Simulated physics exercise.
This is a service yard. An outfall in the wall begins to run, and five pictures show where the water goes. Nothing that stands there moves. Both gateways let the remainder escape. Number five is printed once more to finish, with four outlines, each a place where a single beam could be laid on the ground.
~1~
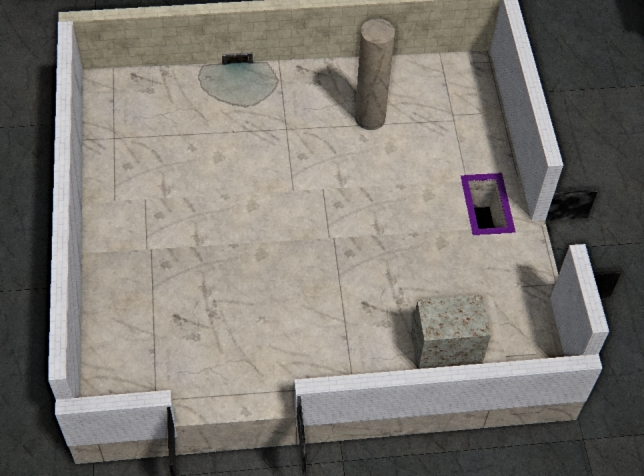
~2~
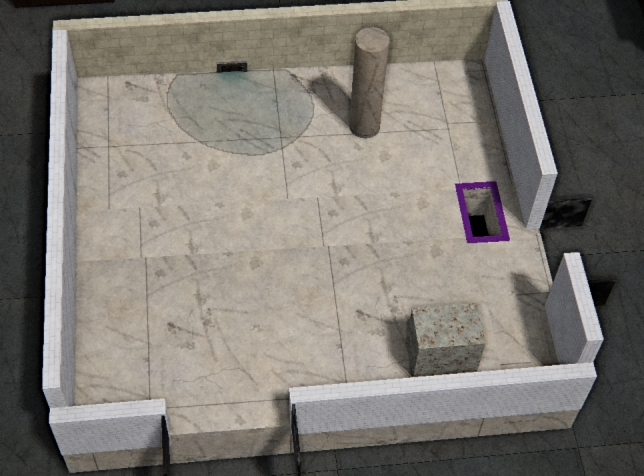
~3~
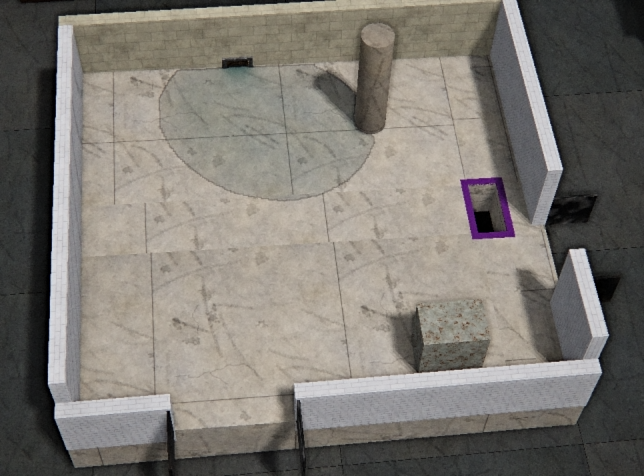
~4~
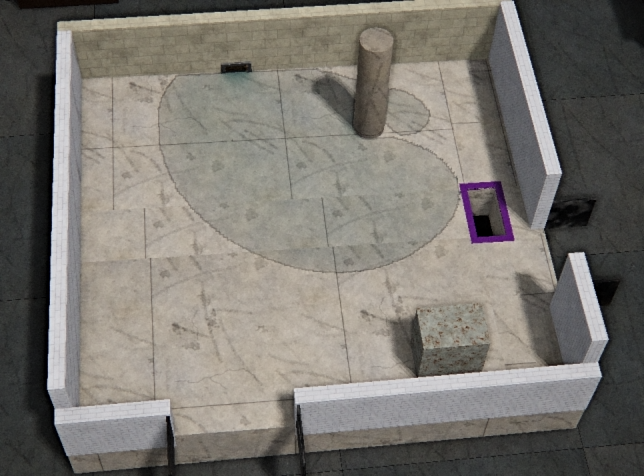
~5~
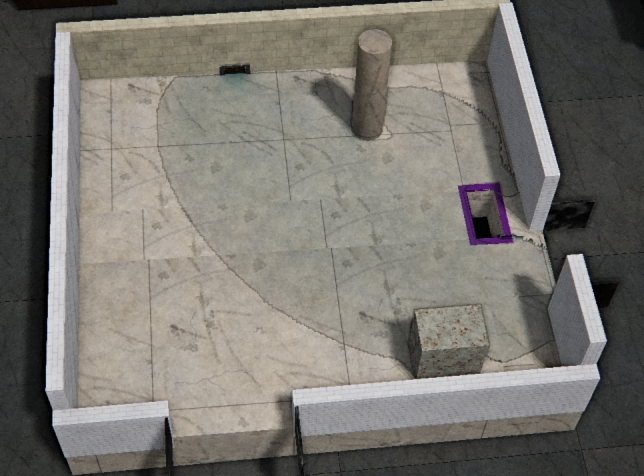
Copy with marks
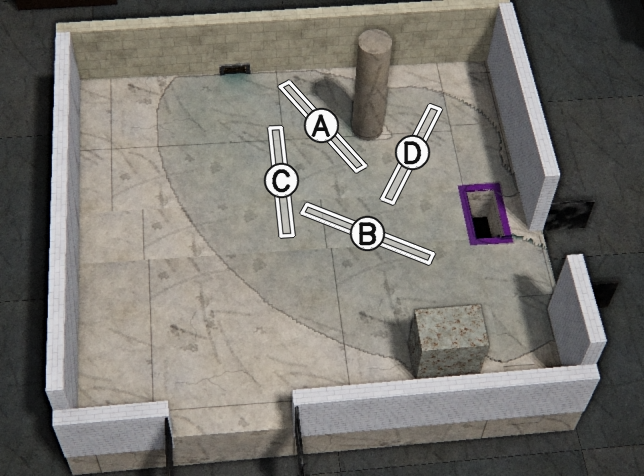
Shallow water spreading from a dark wall opening across a walled yard, passing around a column and reaching the purple-framed drain.
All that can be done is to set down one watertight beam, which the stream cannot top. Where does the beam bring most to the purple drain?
Best: B.
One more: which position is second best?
That is position C.
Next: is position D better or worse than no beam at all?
Position D is worse.
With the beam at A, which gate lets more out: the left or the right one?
The right gate.
On the marked copy, A from (284, 84) to (360, 168); B from (304, 208) to (431, 258); C from (287, 235) to (275, 127); D from (387, 200) to (435, 107).
If A is chosen, about 15 % of the stream runs into the purple drain, about 84 % out by the gates.
If B is chosen, about 37 % of the stream runs into the purple drain, about 61 % out by the gates.
If C is chosen, about 23 % of the stream runs into the purple drain, about 76 % out by the gates.
If D is chosen, about 14 % of the stream runs into the purple drain, about 85 % out by the gates.
